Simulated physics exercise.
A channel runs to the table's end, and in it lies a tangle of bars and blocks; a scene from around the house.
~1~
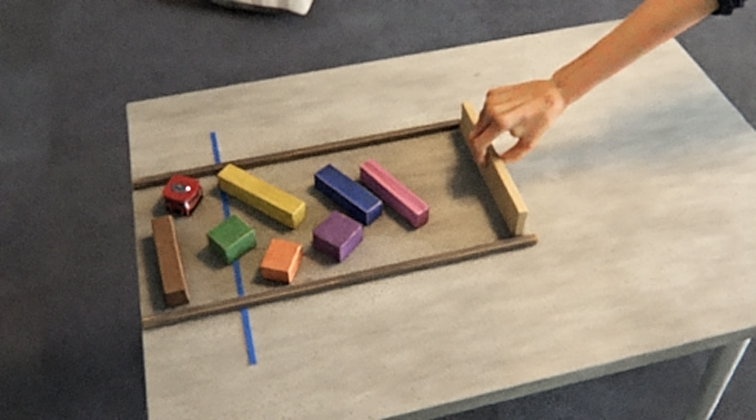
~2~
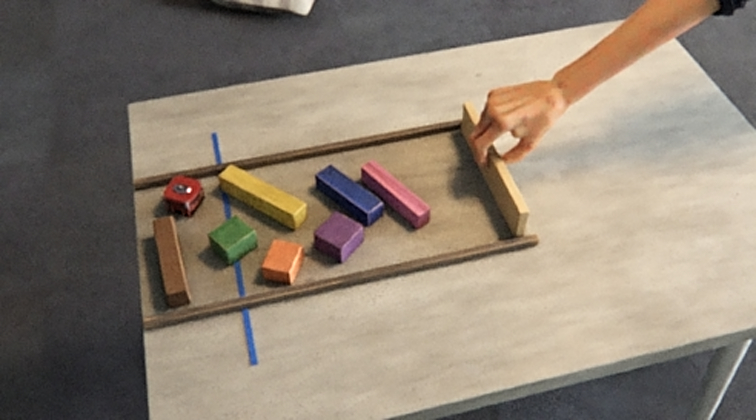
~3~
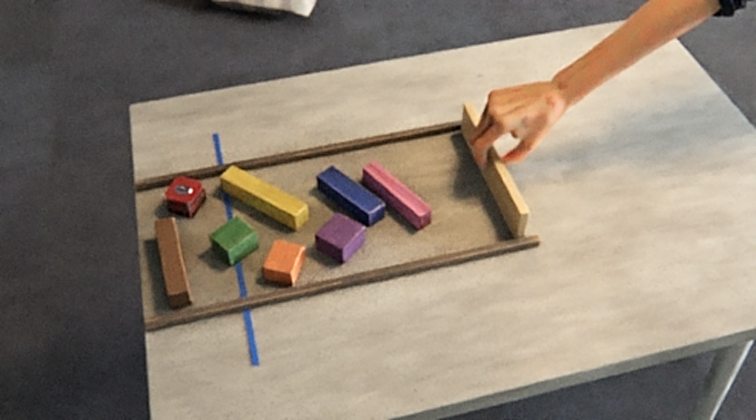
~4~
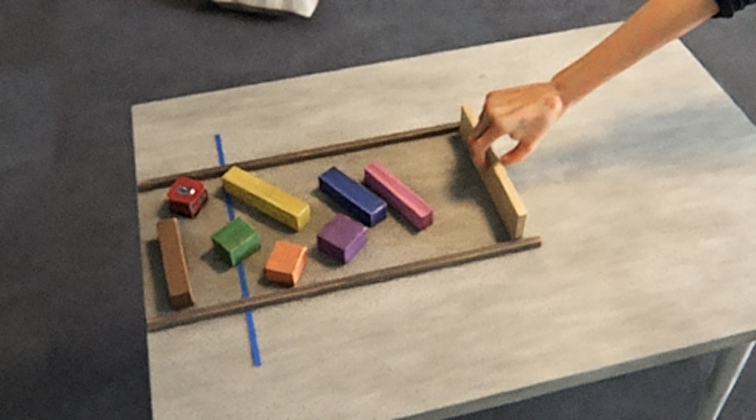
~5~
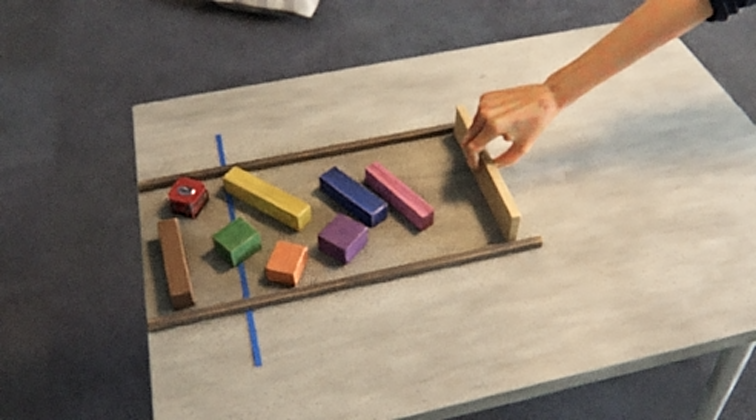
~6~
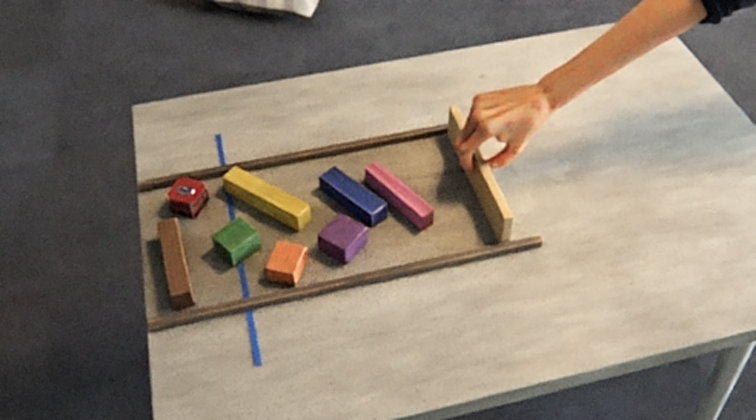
A hand reaching from the upper right slides an upright pale wooden board slightly left along a railed channel on a grey tabletop, seen from above at an angle. Between the rails lie a red block, brown, yellow, blue and pink bars, and green, orange and purple blocks, with blue tape crossing toward the left. The board first stays nearly still, then shifts left, while the pieces keep their arrangement and the view drifts very slightly.
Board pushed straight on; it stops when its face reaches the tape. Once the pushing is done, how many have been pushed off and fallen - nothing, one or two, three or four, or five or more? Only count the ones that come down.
Off the edge go just one or two.
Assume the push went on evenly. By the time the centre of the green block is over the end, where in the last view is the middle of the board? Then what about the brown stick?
Green block: (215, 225); brown stick: (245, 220).
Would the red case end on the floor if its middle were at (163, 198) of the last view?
It remains in place.
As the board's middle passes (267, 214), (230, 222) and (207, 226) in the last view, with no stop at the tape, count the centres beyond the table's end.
Over the end: 0, 1, 3.
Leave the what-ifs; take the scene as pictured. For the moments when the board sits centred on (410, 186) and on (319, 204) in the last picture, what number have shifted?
By then 1, and later 5.
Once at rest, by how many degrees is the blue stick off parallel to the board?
Angle: Close to 0 degrees.
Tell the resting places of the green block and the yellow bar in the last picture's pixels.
Final centres, first then second: (162, 264), (181, 212).
Early on, none off yet; brown stick at rest near (176, 262); red case at rest near (188, 198); green block at rest near (237, 242).
A while later, none off yet; brown stick at rest near (173, 262); red case at rest near (188, 198); green block travelled about its own width near (206, 253).
Finally, the number that fall off is one or two; lost, brown stick.
